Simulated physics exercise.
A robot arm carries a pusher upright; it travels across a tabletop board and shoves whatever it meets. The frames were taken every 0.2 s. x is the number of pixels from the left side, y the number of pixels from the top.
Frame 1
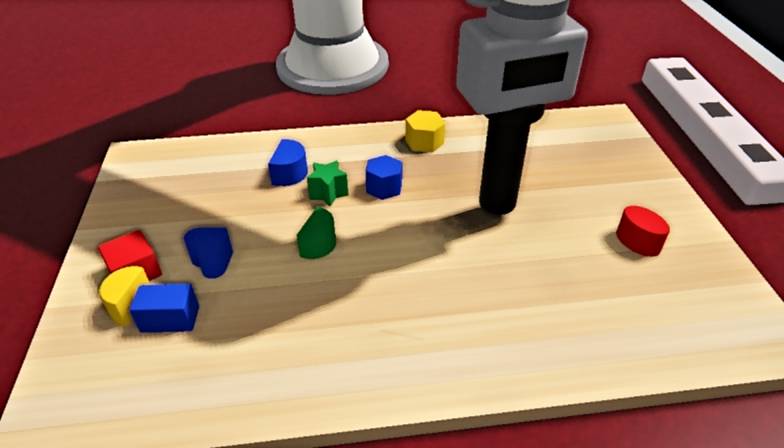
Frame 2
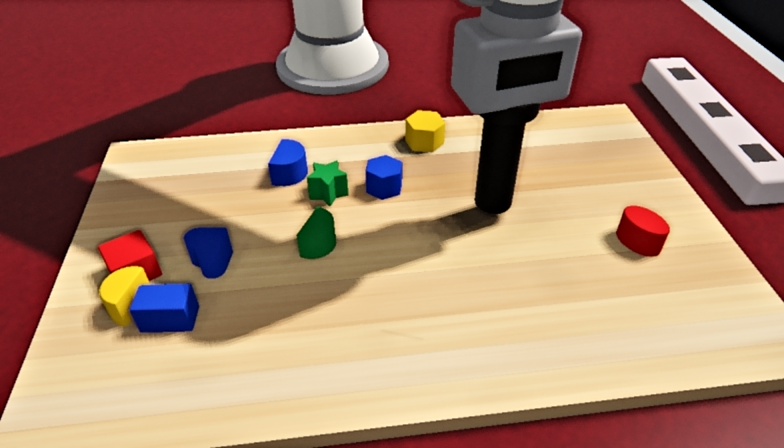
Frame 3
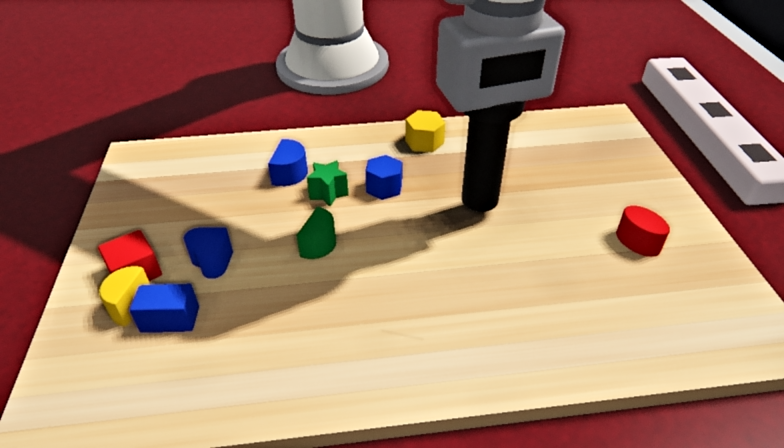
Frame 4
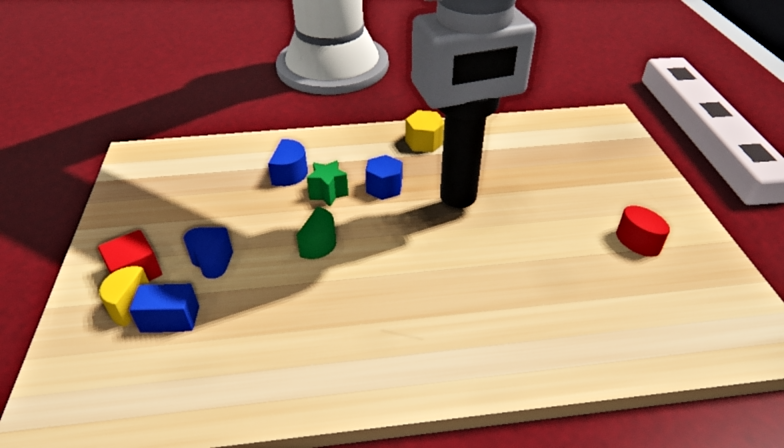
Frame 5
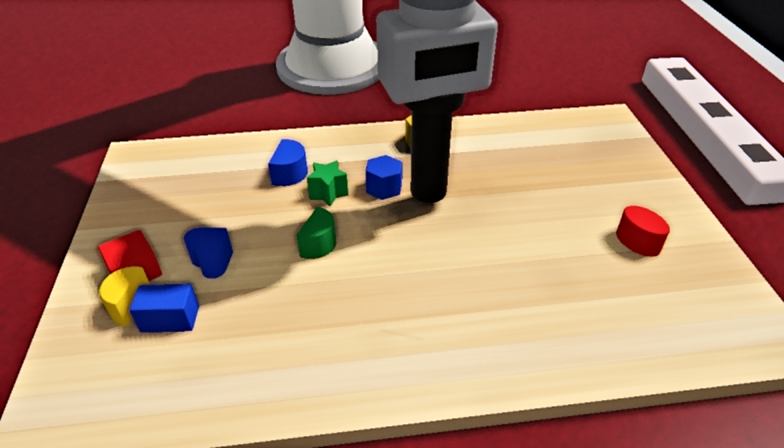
A black rod hanging from a grey robotic tool slides a short way left over a wooden board, slowly at first, nearing a blue six-sided block and partly covering a yellow one behind. The board lies on a dark red surface, seen from above at an angle by a still camera. Red, yellow, blue and green blocks sit unmoving at left and centre, with a red round one at right.
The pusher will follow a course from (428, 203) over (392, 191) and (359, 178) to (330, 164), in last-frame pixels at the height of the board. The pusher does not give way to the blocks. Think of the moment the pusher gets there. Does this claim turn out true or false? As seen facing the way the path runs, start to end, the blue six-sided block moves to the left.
False
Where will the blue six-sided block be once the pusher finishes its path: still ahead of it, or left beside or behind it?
Kept ahead.
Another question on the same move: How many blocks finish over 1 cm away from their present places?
I think only one will be displaced.
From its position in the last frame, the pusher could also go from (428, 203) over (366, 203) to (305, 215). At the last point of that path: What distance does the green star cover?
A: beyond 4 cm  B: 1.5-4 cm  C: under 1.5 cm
B: 1.5-4 cm.
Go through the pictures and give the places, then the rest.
In the first frame, lower end of the pusher (497, 204), tops of blocks, green star (326, 171), blue six-sided block (384, 165).
In the second frame, pusher (493, 204), blocks as before.
In the third frame, pusher (480, 202), blocks as before.
In the fourth frame, pusher (458, 198), blocks as before.
In the fifth frame, pusher (429, 193), green star (326, 171), blue six-sided block (384, 165).
What follows on the original path. One third of the way, pusher (391, 182); blue six-sided block (361, 156).
Two thirds of the way, pusher (358, 169); blue six-sided block (336, 140), turned 40° clockwise.
At the end, pusher (329, 155); green star not moved; blue six-sided block (315, 125), turned 65° clockwise.
